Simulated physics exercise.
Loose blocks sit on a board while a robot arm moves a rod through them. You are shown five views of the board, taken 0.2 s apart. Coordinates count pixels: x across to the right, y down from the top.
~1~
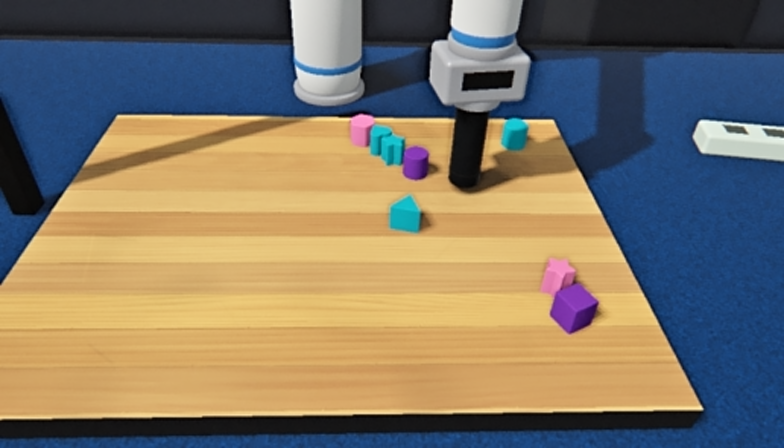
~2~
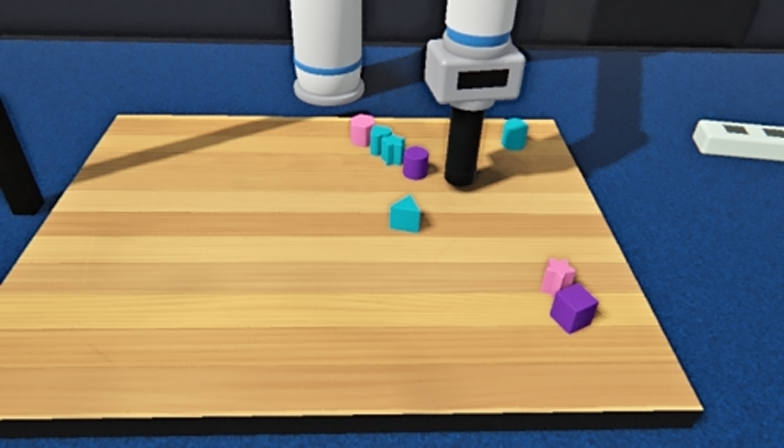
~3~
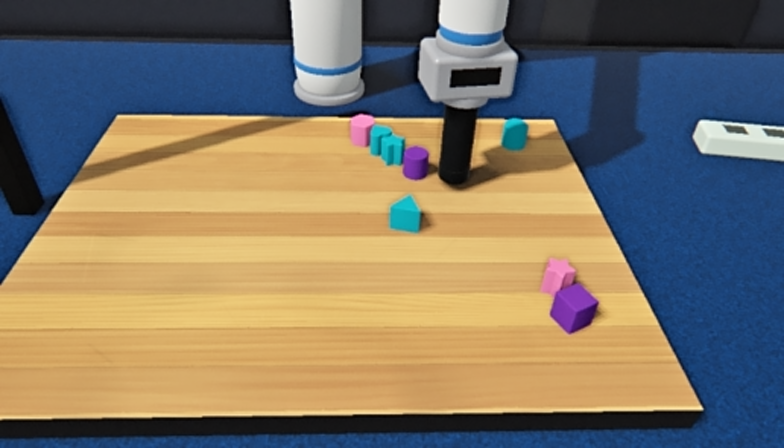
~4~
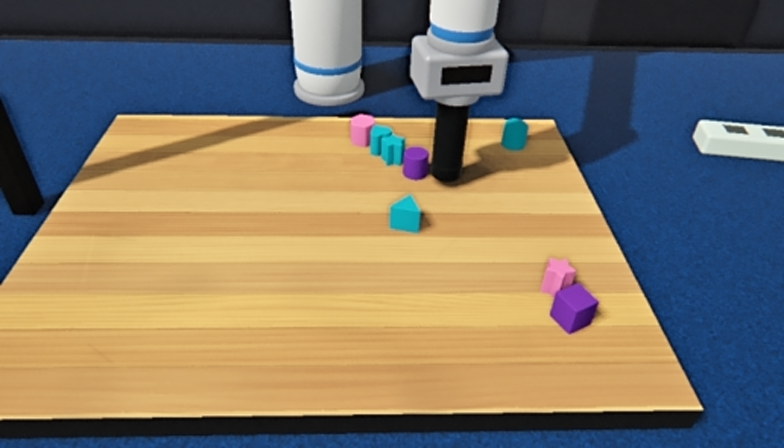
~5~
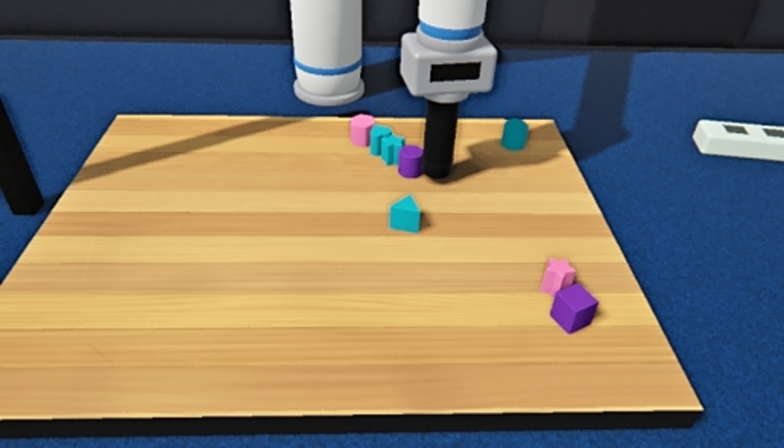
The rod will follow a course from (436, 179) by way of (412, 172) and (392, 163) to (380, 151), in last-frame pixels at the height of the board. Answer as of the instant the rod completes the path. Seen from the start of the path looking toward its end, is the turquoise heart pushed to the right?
I believe so.
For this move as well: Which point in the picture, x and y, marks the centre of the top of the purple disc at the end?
Near (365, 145).
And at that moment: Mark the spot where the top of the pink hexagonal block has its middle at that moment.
Pixel (354, 115).
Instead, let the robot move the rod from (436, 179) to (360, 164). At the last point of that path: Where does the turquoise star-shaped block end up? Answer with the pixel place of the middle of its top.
It is at (357, 130).
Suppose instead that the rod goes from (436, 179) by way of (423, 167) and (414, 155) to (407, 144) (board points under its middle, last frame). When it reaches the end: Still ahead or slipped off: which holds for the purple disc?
It slides aside on the way.
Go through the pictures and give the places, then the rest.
In the first frame, lower end of the rod (463, 180), tops of blocks, pink hexagonal block (363, 120), turquoise heart (380, 130), turquoise star-shaped block (394, 139), purple disc (417, 152).
In the second frame, rod (459, 179), blocks as before.
In the third frame, rod (453, 177), blocks as before.
In the fourth frame, rod (446, 174), blocks as before.
In the fifth frame, rod (437, 171), pink hexagonal block (363, 120), turquoise heart (380, 130), turquoise star-shaped block (394, 139), purple disc (412, 151).
The first path, step by step. One third of the way, rod (412, 164); turquoise heart (377, 127), turned 30° clockwise; turquoise star-shaped block (376, 137), turned 50° clockwise; purple disc (385, 147).
Two thirds of the way, rod (392, 155); turquoise heart (377, 127), turned 35° clockwise; turquoise star-shaped block (364, 134), turned 70° clockwise; purple disc (366, 145).
At the end, rod (380, 143); pink hexagonal block (354, 115), turned 20° anticlockwise; turquoise heart (371, 119), turned 15° clockwise; turquoise star-shaped block (357, 131), turned 50° clockwise; purple disc (365, 145).
